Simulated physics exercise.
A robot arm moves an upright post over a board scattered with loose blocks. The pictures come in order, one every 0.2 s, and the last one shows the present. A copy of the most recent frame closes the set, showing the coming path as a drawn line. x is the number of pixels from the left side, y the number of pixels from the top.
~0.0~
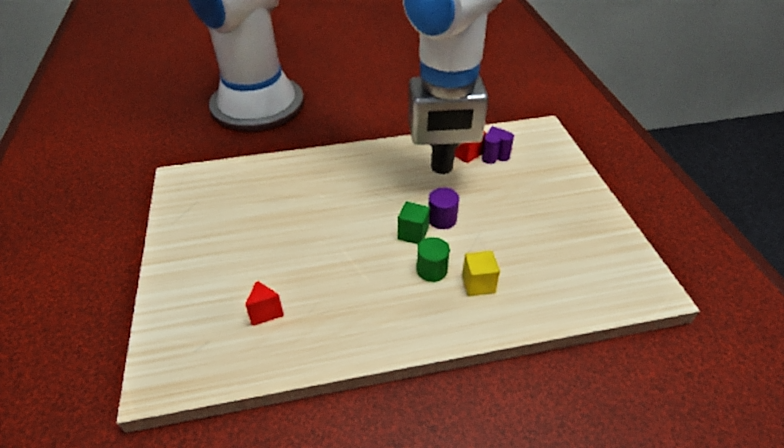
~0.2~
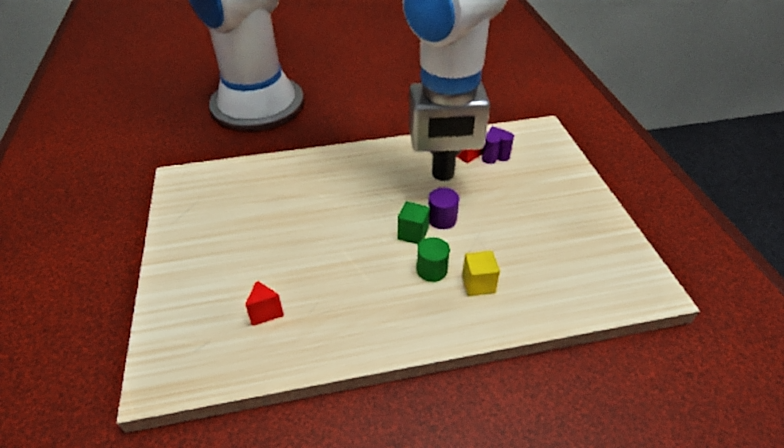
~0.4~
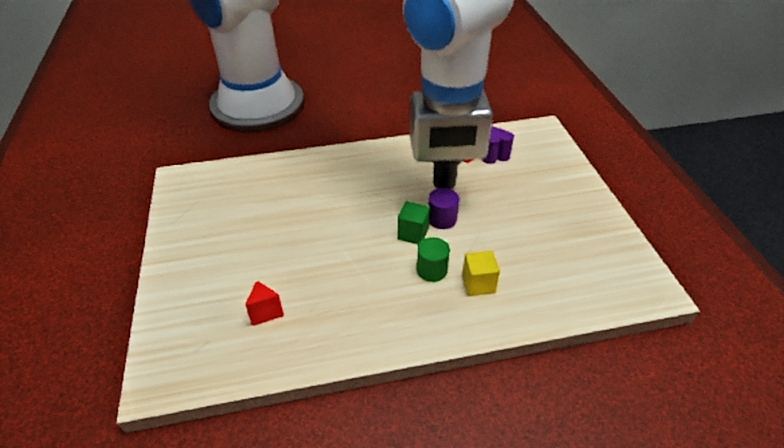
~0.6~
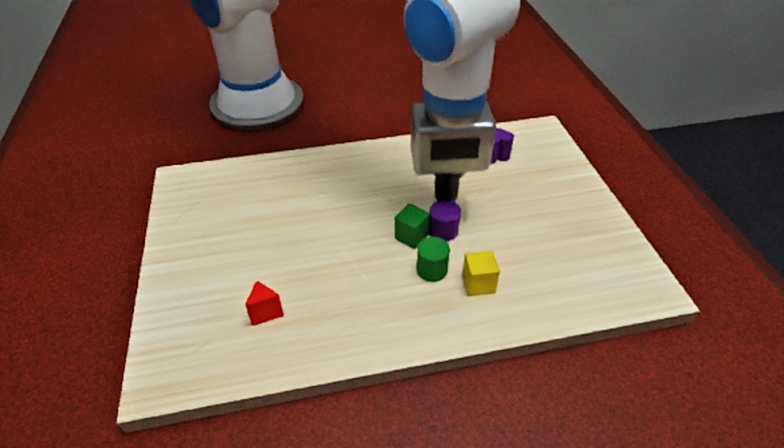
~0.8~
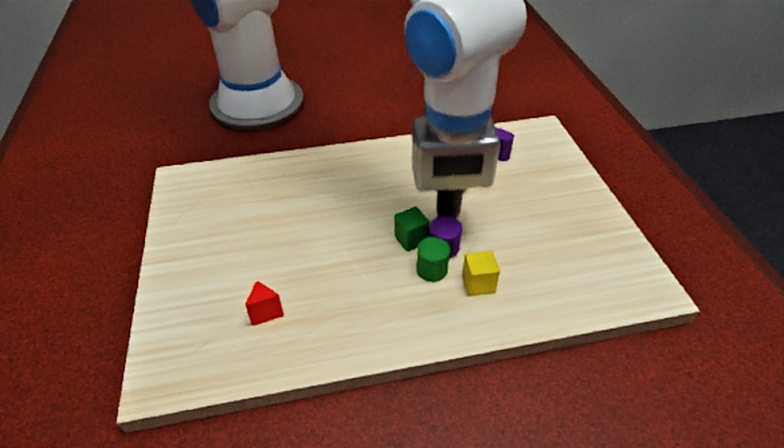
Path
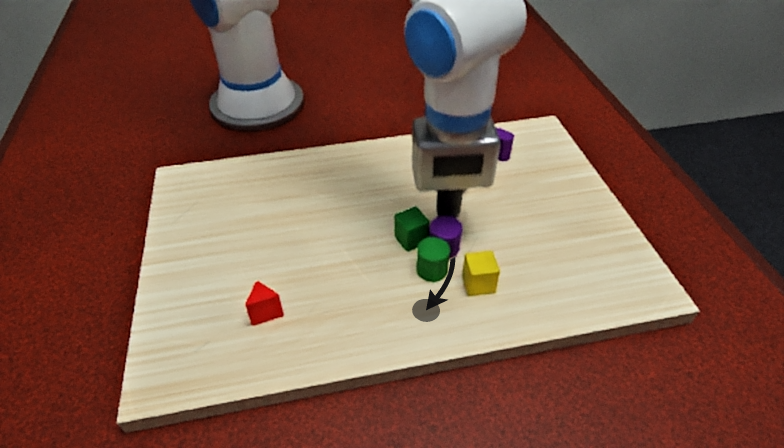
The robot arm moved its dark post toward the front of the wooden board and pushed the purple cylinder forward, nudging the green cube slightly, while the red triangular block and yellow cube stayed still.
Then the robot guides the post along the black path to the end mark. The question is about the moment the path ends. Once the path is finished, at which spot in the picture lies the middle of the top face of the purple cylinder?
Its top middle: (438, 315).
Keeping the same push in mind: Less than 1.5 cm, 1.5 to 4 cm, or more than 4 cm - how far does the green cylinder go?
The block shifts more than 4 cm.
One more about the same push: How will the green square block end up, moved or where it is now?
The green square block will stay where it is.
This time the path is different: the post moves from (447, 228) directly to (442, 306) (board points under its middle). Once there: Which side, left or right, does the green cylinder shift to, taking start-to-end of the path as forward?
Side: Right.
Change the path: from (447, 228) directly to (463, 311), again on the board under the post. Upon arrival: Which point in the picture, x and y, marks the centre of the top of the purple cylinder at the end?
The middle of its upper face will lie at (446, 309).
Drawn move, from (447, 228) by way of (453, 255) and (446, 283) to (426, 310).
On the path given first. One third of the way, post (455, 239); green cylinder (423, 272); purple cylinder (448, 255); yellow square block (485, 264).
Two thirds of the way, post (448, 268); green cylinder (410, 293); purple cylinder (445, 287); yellow square block (485, 265).
At the end, post (427, 294); green square block still; green cylinder (402, 307); purple cylinder (438, 315); yellow square block (485, 265).
